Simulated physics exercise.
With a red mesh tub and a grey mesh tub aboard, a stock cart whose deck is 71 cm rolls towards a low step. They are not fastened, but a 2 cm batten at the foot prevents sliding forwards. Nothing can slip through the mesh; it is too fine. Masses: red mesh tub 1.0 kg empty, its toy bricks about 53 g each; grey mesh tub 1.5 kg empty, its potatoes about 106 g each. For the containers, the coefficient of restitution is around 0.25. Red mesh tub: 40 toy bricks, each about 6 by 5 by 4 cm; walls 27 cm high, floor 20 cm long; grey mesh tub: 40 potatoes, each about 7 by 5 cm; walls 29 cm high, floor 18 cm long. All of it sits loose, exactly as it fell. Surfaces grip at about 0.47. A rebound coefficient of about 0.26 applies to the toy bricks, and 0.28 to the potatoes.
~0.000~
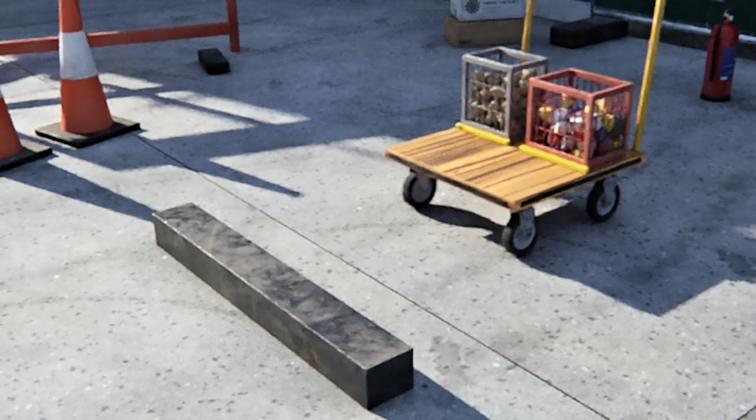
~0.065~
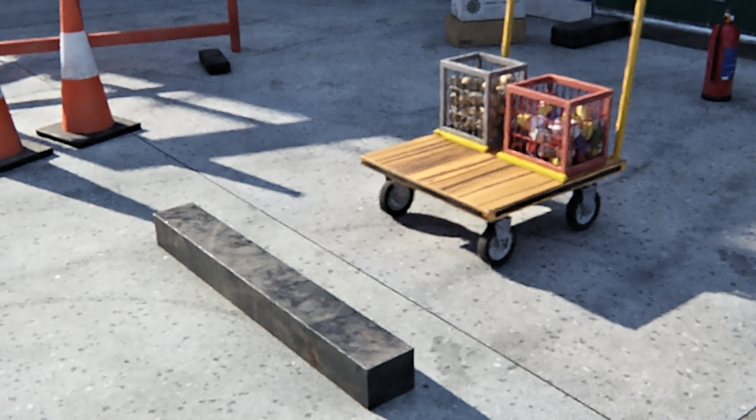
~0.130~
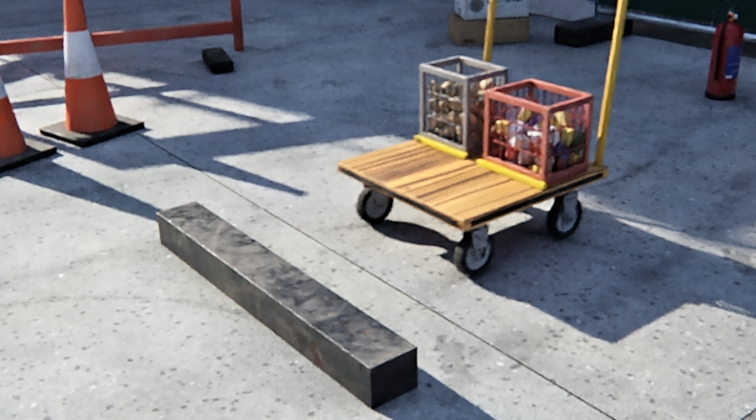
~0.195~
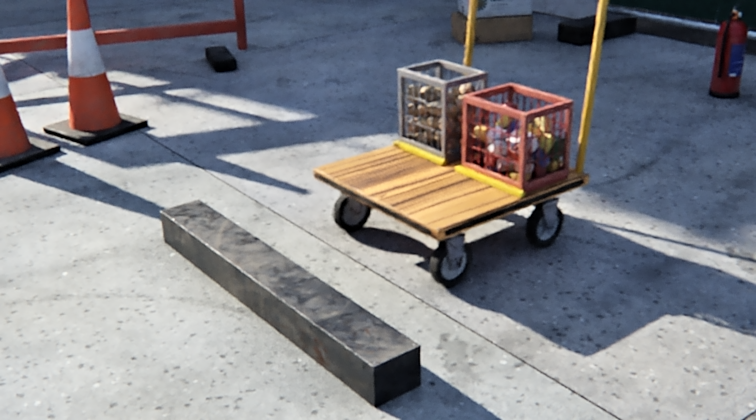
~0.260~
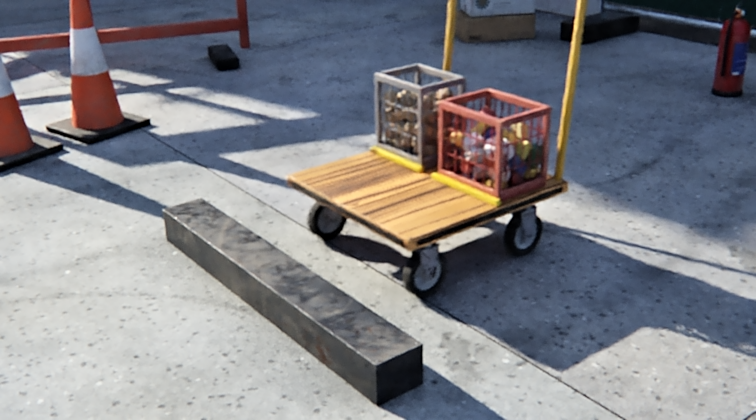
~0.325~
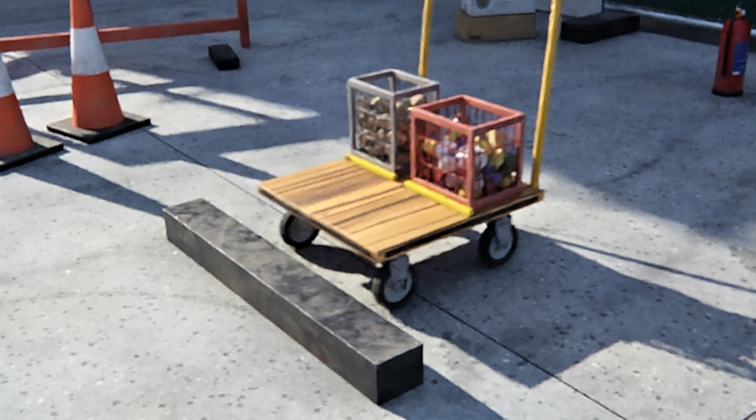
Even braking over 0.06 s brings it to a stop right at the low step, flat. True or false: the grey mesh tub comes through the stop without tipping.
False, it tips.
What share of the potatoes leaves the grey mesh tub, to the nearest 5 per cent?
I'd say close to 40 per cent, give or take.
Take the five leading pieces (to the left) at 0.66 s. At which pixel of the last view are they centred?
I'd put their middle close to (312, 142).
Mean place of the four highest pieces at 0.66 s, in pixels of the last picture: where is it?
Around pixel (324, 121).
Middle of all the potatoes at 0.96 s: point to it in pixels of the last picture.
Their middle is around (304, 170).
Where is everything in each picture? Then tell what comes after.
In the first frame (each is followed by its nearest rim corner in this view; the camera pans a little), grey mesh tub, (512, 67); red mesh tub, (593, 94); 73 cm short of the stop; none out.
The second frame shows grey mesh tub, (490, 72); red mesh tub, (571, 101); 61 cm short of the stop.
The third frame shows grey mesh tub, (469, 77); red mesh tub, (549, 108); 48 cm short of the stop.
The fourth frame shows grey mesh tub, (447, 82); red mesh tub, (527, 113); 36 cm short of the stop.
The fifth frame shows grey mesh tub, (423, 87); red mesh tub, (502, 120); 24 cm short of the stop.
The sixth frame shows grey mesh tub, (395, 94); red mesh tub, (474, 128); 12 cm short of the stop; none out.
After 0.36 s, the stop begins.
After 0.48 s, the red mesh tub leans 15° with 0 of 40 out and the grey mesh tub leans 25° with 0 of 40 out.
After 0.66 s, the red mesh tub leans 7° with 0 of 40 out and the grey mesh tub leans 66° with 0 of 40 out.
After 0.96 s, the red mesh tub is upright with 0 of 40 out and the grey mesh tub is down with 8 of 40 out.
When it is over (at 1.71 s), the red mesh tub is upright with 0 of 40 out and the grey mesh tub is down with 16 of 40 out. Greatest lean of the grey mesh tub, 96°.
